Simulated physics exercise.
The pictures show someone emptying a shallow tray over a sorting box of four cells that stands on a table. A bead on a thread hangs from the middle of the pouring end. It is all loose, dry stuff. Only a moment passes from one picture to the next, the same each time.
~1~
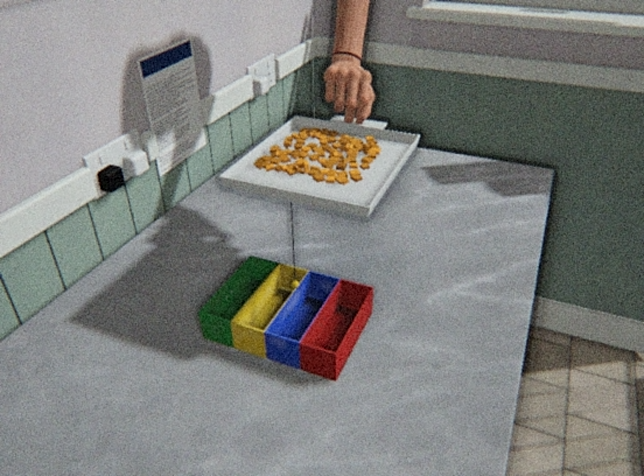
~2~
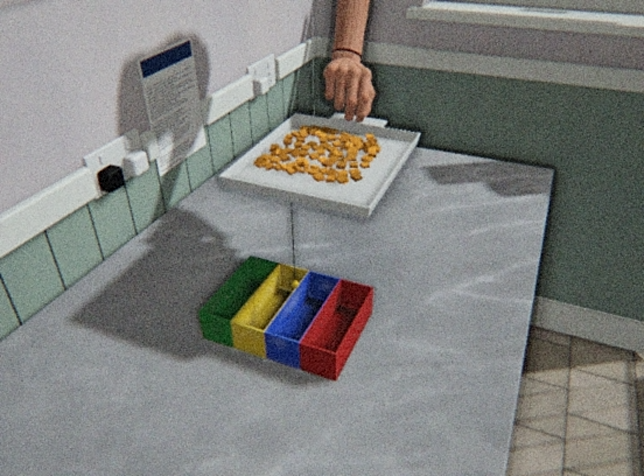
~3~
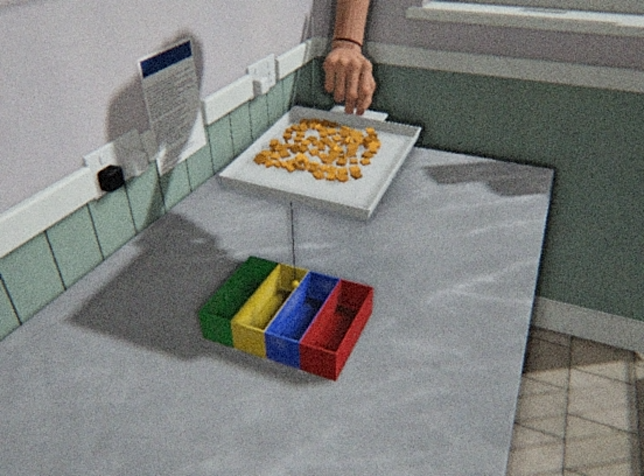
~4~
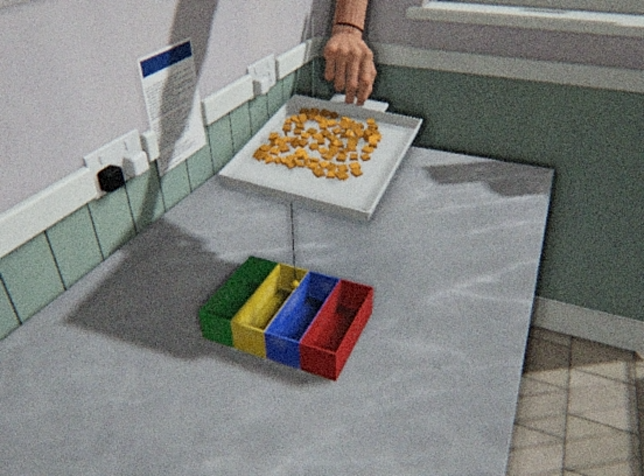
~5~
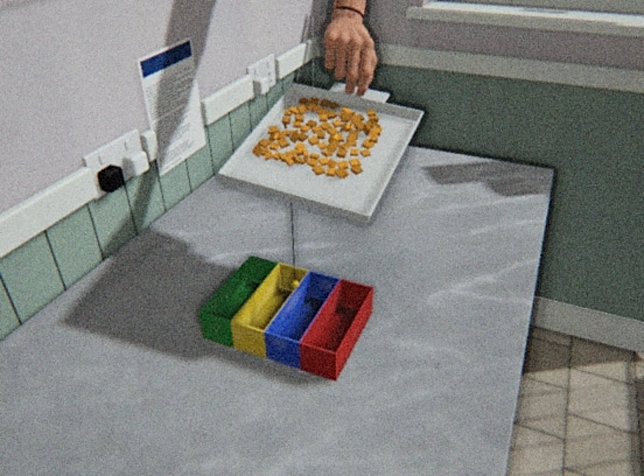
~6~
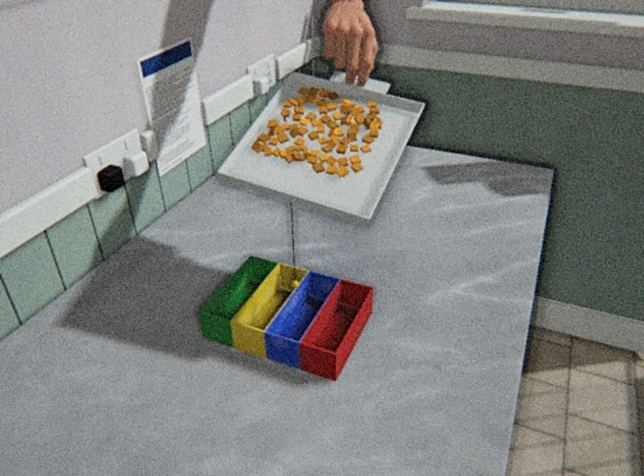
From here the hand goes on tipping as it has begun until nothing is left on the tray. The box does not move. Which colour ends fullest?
Most goes to the red cell.
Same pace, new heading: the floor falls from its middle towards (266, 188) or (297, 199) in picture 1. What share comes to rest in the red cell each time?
First some 0, then 20 per cent.
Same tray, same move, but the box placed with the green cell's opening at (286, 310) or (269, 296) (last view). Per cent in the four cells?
Near 100 % and 100 %.
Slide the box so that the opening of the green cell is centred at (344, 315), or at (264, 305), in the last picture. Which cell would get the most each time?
One: Green. Two: That blue cell.
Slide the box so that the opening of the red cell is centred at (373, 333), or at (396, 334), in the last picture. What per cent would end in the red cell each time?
The first gives 20 %, the second 0 %.
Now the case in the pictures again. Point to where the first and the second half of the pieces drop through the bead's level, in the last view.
Around (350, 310) and then (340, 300).
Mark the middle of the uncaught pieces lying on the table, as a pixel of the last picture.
Around (400, 381).
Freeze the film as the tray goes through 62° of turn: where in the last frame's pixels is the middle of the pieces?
At about (331, 197).
Soon, tray tipped steeply; nearly all on the tray; a stray few falling or outside the box.
A while on, tray tipped past a quarter turn; about two thirds on the tray; a small part in the red cell; a stray few in the blue cell; about a quarter falling or outside the box.
Towards the end, tray tipped past a quarter turn; about half in the red cell; about a quarter in the blue cell; a stray few in the yellow cell; about a quarter falling or outside the box.
Finally, tray tipped past a quarter turn; about half in the red cell; about a quarter in the blue cell; a stray few in the yellow cell; none in the green cell; about a quarter outside the box.
